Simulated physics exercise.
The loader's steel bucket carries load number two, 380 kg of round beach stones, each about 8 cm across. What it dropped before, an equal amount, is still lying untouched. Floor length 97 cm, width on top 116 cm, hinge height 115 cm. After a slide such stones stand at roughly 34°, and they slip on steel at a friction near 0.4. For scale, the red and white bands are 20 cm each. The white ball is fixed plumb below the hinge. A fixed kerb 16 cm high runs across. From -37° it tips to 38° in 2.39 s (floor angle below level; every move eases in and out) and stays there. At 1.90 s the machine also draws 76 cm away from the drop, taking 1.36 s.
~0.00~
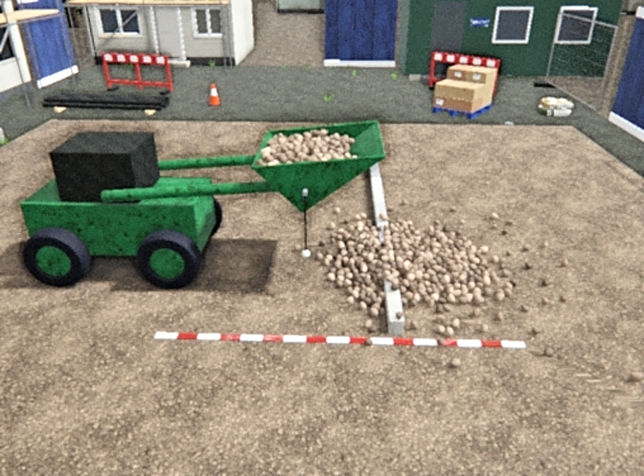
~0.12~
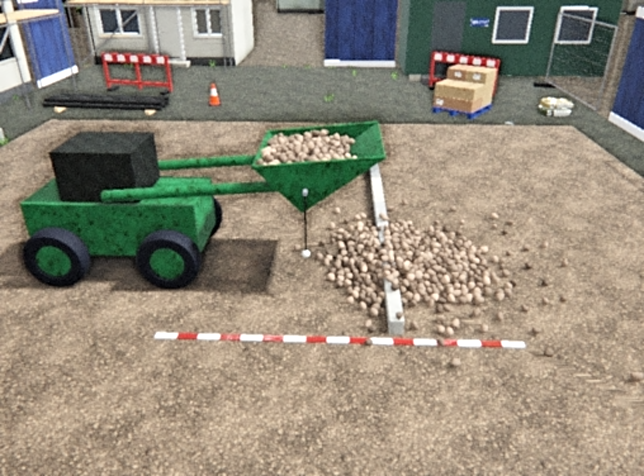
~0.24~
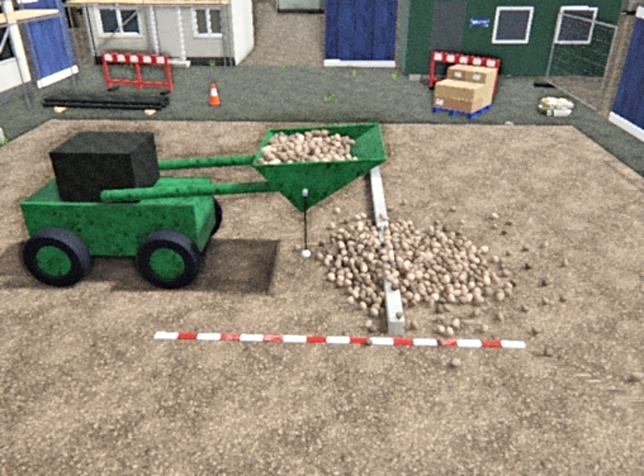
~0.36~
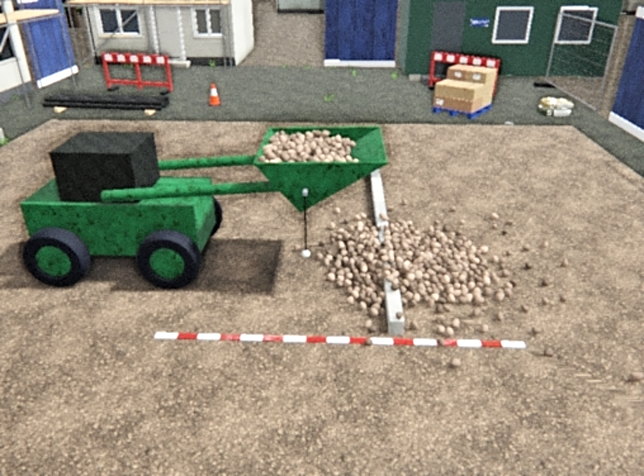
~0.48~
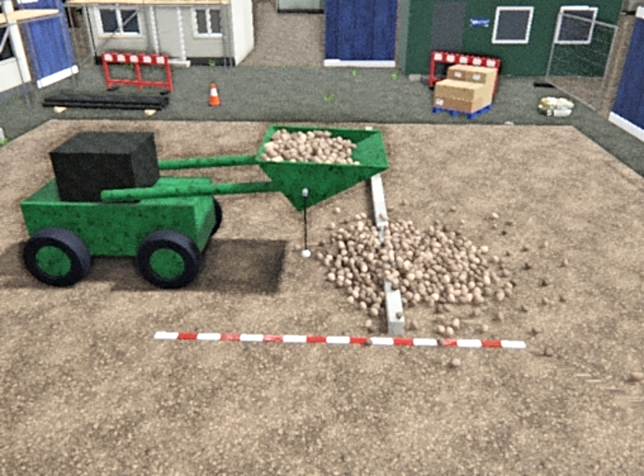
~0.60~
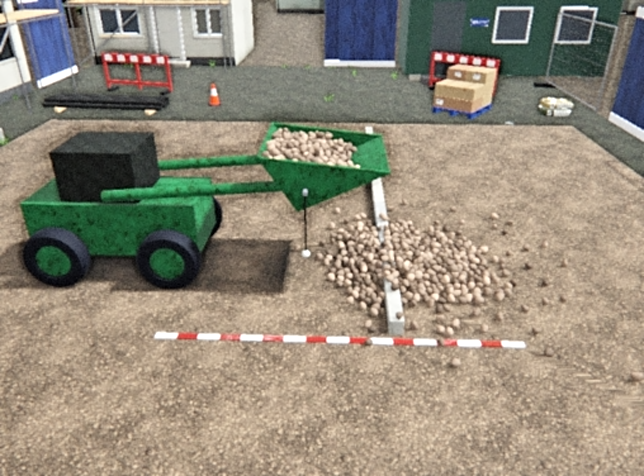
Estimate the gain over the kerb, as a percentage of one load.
Close to 36 parts in a hundred.
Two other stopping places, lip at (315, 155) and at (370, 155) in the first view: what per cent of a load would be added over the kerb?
First some 0, then 20 per cent.
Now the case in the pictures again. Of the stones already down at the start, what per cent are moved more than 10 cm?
Roughly 10 per cent of them.
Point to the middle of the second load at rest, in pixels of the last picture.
Their middle is at about (372, 254).
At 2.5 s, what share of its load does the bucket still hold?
About 5 per cent.
After 1.8 s the floor is at 26°; in per cent of one load, 93 in the bucket, 46 on this side of the kerb, 61 over the kerb; the foremost stones are at (548, 270).
After 2.5 s the floor is at 38°; in per cent of one load, 5 in the bucket, 101 on this side of the kerb, 93 over the kerb; the foremost stones are at (548, 270).
After 3.7 s the floor is at 38°; in per cent of one load, 0 in the bucket, 103 on this side of the kerb, 97 over the kerb; the foremost stones are at (548, 270).
After 6.3 s the floor is at 38°; in per cent of one load, 0 in the bucket, 103 on this side of the kerb, 97 over the kerb; the foremost stones are at (548, 270). Net gain over the kerb, 36.
